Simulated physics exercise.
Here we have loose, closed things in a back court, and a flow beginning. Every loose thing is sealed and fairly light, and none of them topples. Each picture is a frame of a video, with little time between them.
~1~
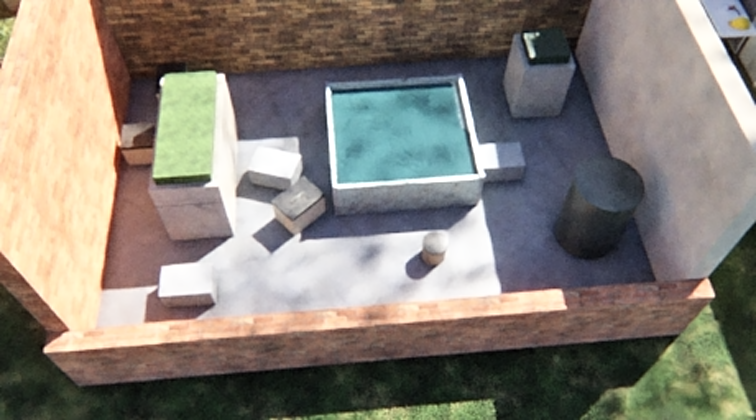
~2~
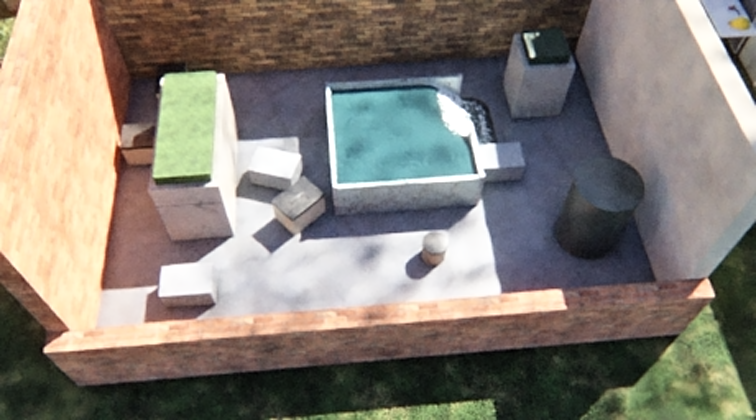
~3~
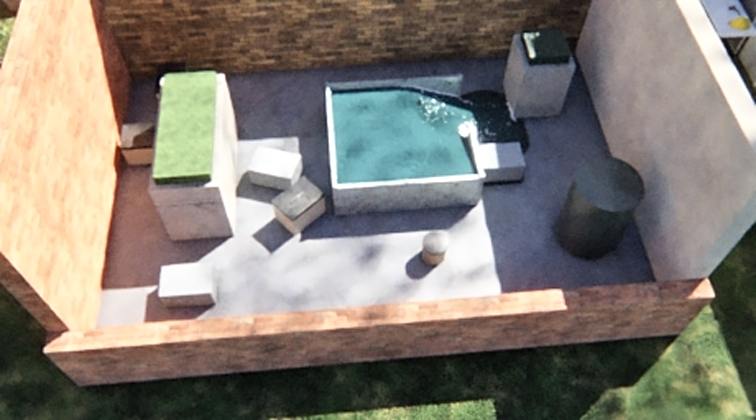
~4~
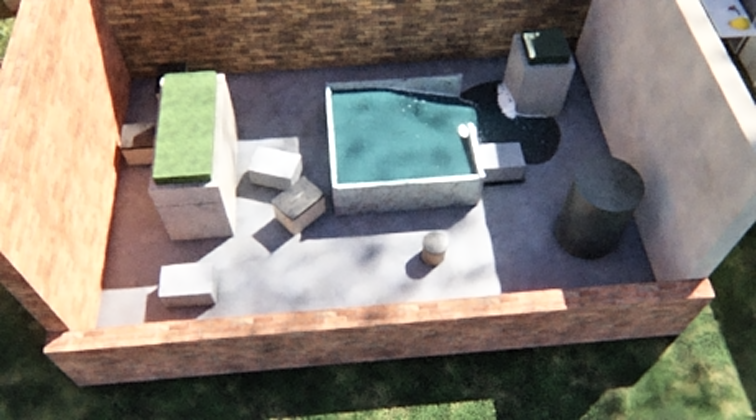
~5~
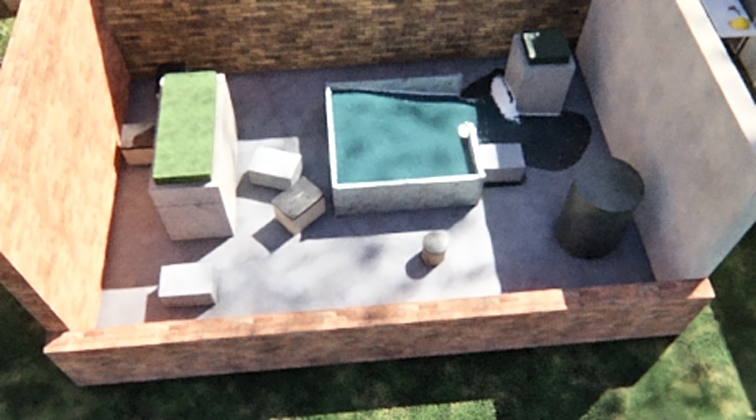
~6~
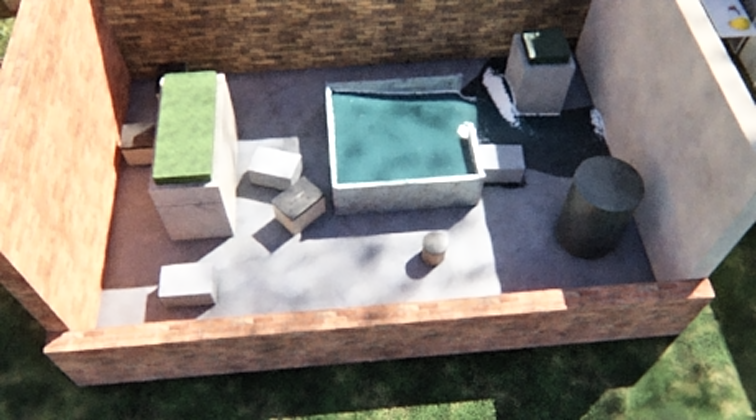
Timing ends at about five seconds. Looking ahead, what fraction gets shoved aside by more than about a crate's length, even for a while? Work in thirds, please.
Portion: Beneath a third.
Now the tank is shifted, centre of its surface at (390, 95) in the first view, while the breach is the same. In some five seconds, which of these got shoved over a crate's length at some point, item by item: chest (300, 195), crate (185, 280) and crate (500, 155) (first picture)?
First never went far, then never went far, then displaced far.
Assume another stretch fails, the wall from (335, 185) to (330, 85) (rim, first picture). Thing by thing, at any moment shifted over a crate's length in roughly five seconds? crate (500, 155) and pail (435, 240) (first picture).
Well, going one by one, it's distance not reached for the first and distance not reached for the second.
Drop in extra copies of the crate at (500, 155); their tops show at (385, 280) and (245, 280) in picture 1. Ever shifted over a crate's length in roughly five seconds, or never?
First falls short, second falls short.
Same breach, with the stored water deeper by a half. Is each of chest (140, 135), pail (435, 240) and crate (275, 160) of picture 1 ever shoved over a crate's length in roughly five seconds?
Not beyond that, then beyond that, then not beyond that.
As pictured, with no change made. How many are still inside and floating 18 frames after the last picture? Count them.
The figure is 0.
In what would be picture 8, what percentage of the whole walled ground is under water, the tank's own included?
20 per cent.
A moment on, 0 of 7 are well off their spots; 0 afloat.
Next, 0 of 7 are well off their spots; 0 afloat.
Later, 0 of 7 are well off their spots; 0 afloat.
In the end, 1 of 7 are well off their spots, and 1 have been at some point; 1 afloat.
